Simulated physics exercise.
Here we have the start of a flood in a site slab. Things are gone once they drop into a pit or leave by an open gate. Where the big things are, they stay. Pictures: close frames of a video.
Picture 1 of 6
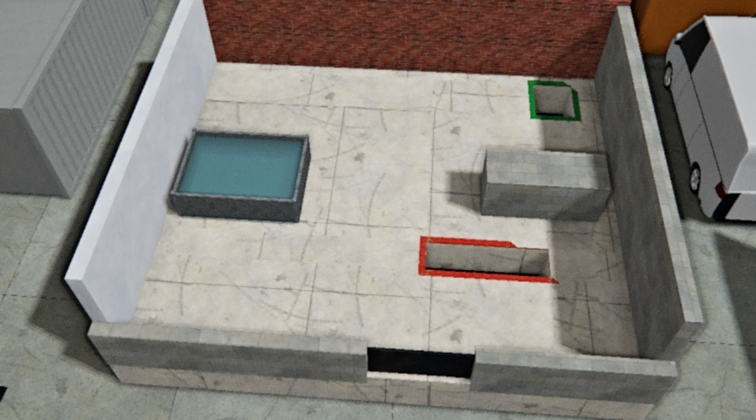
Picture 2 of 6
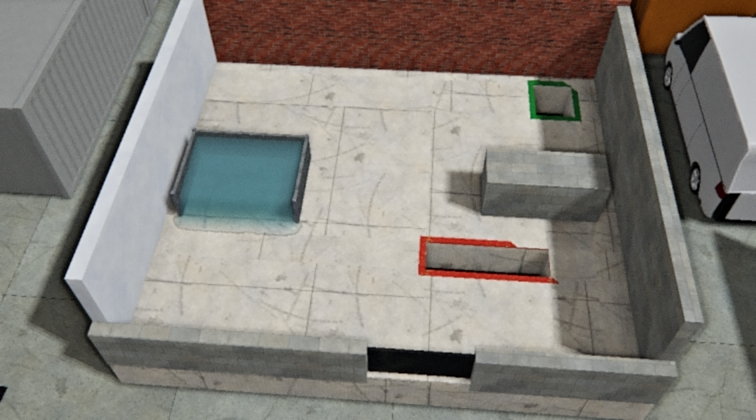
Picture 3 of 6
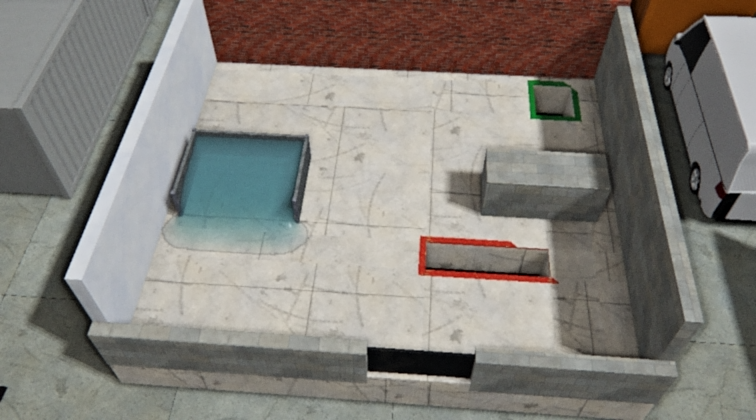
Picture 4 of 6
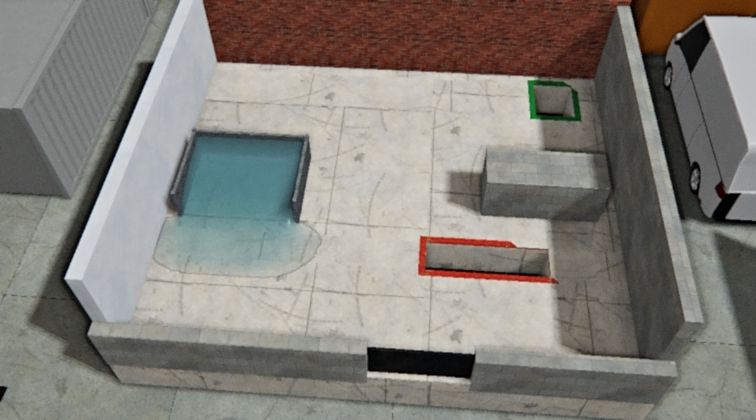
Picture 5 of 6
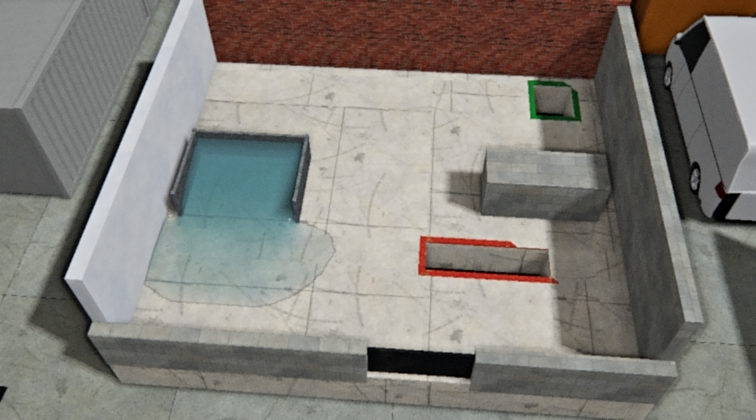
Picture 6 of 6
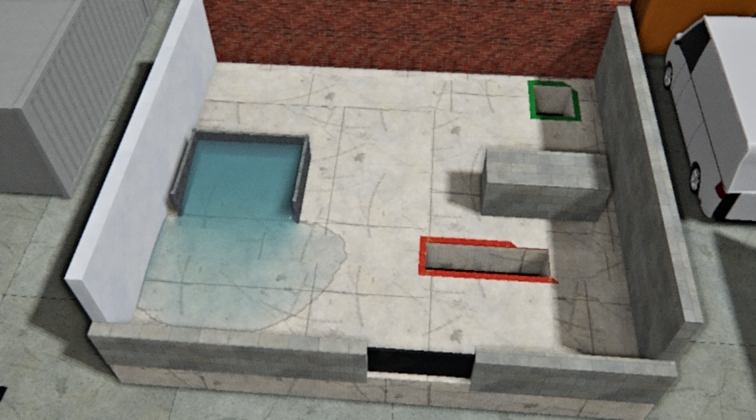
In a walled slab yard backed by red brick, still water sits in an open-topped tank at left, across from a red-edged pit. The tank's near side disappears and water pours out across the pale floor, spreading in a widening, rounded sheet toward the front wall.
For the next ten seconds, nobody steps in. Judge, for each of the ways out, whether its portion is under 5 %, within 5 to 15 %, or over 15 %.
My judgement: The gate's portion is under 5 %; the green pit's portion is under 5 %; the red pit's portion is over 15 %.
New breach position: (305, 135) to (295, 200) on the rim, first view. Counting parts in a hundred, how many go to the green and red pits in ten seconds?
The green pit gets 20 per cent and the red pit 30 per cent.
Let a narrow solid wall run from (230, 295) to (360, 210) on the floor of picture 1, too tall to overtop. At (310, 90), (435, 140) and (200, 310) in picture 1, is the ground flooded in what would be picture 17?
Okay, the first comes out left untouched, the next left untouched, and the last soaked.
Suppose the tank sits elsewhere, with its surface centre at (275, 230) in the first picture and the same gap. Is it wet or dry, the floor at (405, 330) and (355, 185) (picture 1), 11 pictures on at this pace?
Soaked, untouched.
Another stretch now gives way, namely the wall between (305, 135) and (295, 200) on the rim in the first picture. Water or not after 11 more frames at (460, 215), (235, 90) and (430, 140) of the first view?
The first would be drenched, the second still unwetted and the third drenched.
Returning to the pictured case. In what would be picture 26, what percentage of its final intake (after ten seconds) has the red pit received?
0 %.
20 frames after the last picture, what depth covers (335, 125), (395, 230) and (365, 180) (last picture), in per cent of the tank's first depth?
In order: 0, 0, 0 %.
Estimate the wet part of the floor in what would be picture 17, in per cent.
20 %.
A moment on, water covers 20 % of the floor; the gate 0 %, the green pit 0 %, the red pit 0 %.
Next, water covers 20 % of the floor; the gate 0 %, the green pit 0 %, the red pit 0 %.
Then, water covers 30 % of the floor; the gate 0 %, the green pit 0 %, the red pit 0 %.
Later, water covers 50 % of the floor; the gate 0 %, the green pit 0 %, the red pit 10 %.
In the end, water covers 60 % of the floor; the gate 0 %, the green pit 1 %, the red pit 21 %.
